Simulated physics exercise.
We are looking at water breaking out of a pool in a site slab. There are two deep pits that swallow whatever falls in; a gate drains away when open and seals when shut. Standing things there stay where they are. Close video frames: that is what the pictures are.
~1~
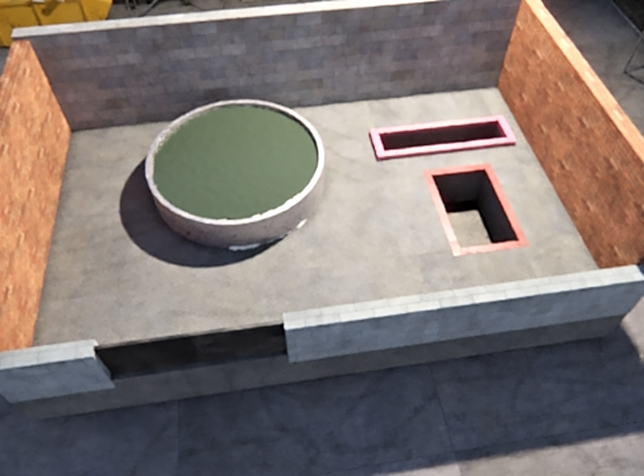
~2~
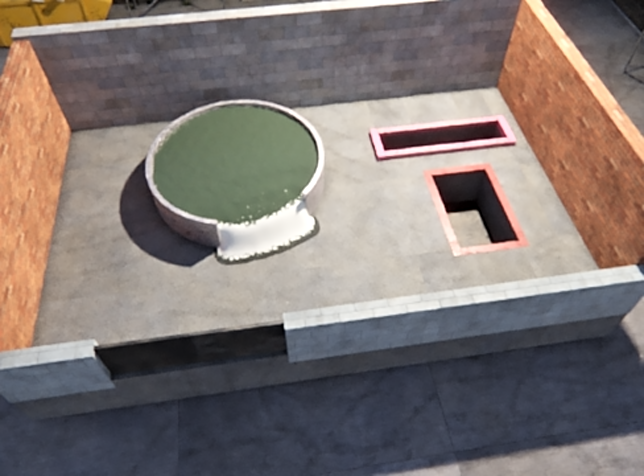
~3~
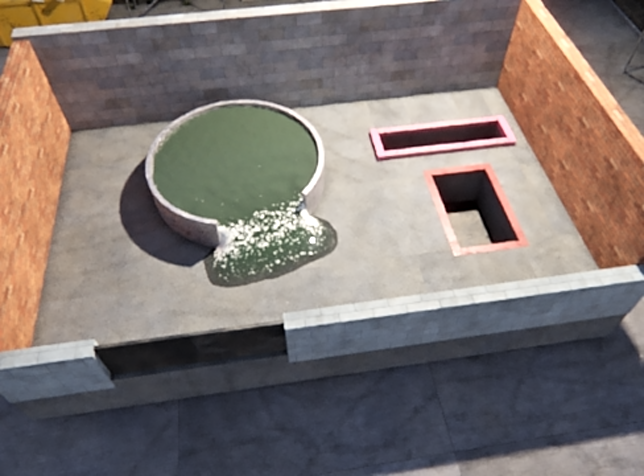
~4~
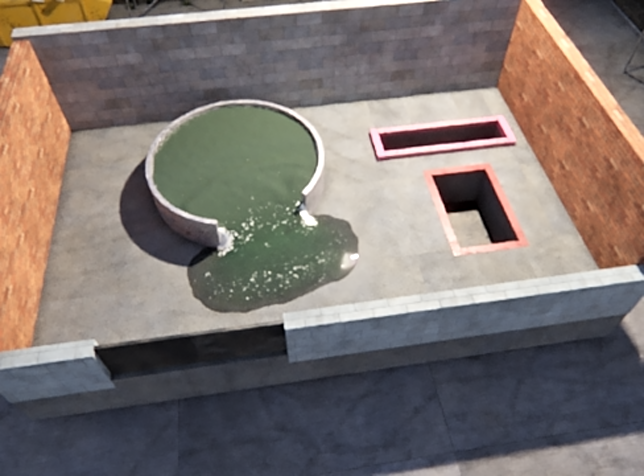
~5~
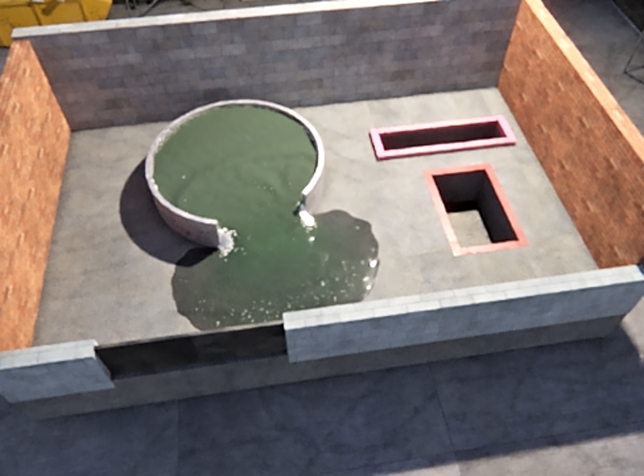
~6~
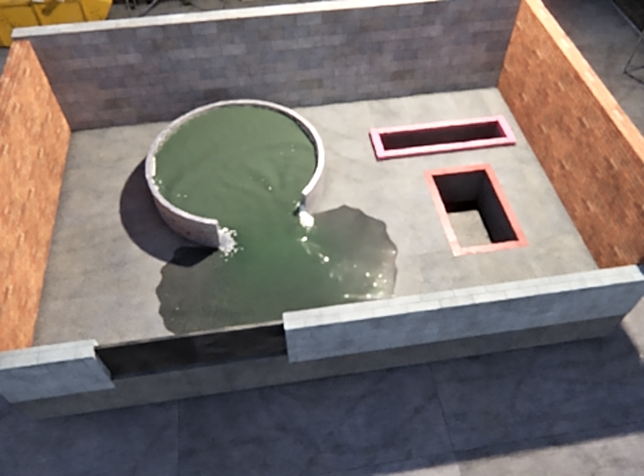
The video shows still green water in a round pool inside a walled concrete yard; the pool's front side opens, and water pours through the gap with white froth, spreading across the slab toward the front wall and both sides.
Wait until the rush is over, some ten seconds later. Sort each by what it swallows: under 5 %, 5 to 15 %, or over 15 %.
Sorted: Gate under 5 %, red pit over 15 %, pink pit under 5 %.
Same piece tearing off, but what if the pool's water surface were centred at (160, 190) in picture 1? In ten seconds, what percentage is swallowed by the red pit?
The red pit takes 30 per cent.
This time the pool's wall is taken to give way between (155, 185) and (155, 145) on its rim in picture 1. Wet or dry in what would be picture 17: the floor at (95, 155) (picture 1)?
It would be soaked.
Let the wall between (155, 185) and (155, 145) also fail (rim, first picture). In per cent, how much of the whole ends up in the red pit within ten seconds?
Parts in a hundred: Red 8.
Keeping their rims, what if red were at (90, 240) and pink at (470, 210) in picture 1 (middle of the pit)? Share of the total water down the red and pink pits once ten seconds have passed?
Per cent, approx.: Red 20, pink 10.
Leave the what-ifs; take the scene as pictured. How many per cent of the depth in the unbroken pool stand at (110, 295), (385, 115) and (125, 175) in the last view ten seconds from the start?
I'd put them at close to 12 per cent, then 14 per cent, then 18 per cent.
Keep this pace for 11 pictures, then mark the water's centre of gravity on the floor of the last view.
Close to pixel (267, 225).
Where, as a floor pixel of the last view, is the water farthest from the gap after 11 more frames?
Near (591, 296).
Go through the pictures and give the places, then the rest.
The first frame shows still water in the round pool at (236, 159).
In the second frame, water pours out at (267, 231) and has run to (312, 221).
In the third frame, the front is at (219, 281), out from the gap at (267, 233).
In the fourth frame, water pours out at (267, 234) and has run to (216, 305).
In the fifth frame, the front is at (365, 289), out from the gap at (267, 234).
In the sixth frame, water pours out at (267, 234) and has run to a hidden place.
A moment on, water covers 25 % of the floor; the gate 0 %, the red pit 0 %, the pink pit 0 %.
Next, water covers 30 % of the floor; the gate 0 %, the red pit 0 %, the pink pit 0 %.
Then, water covers 50 % of the floor; the gate 0 %, the red pit 3 %, the pink pit 0 %.
Later, water covers 75 % of the floor; the gate 0 %, the red pit 12 %, the pink pit 1 %.
In the end, water covers 95 % of the floor; the gate 0 %, the red pit 24 %, the pink pit 1 %.
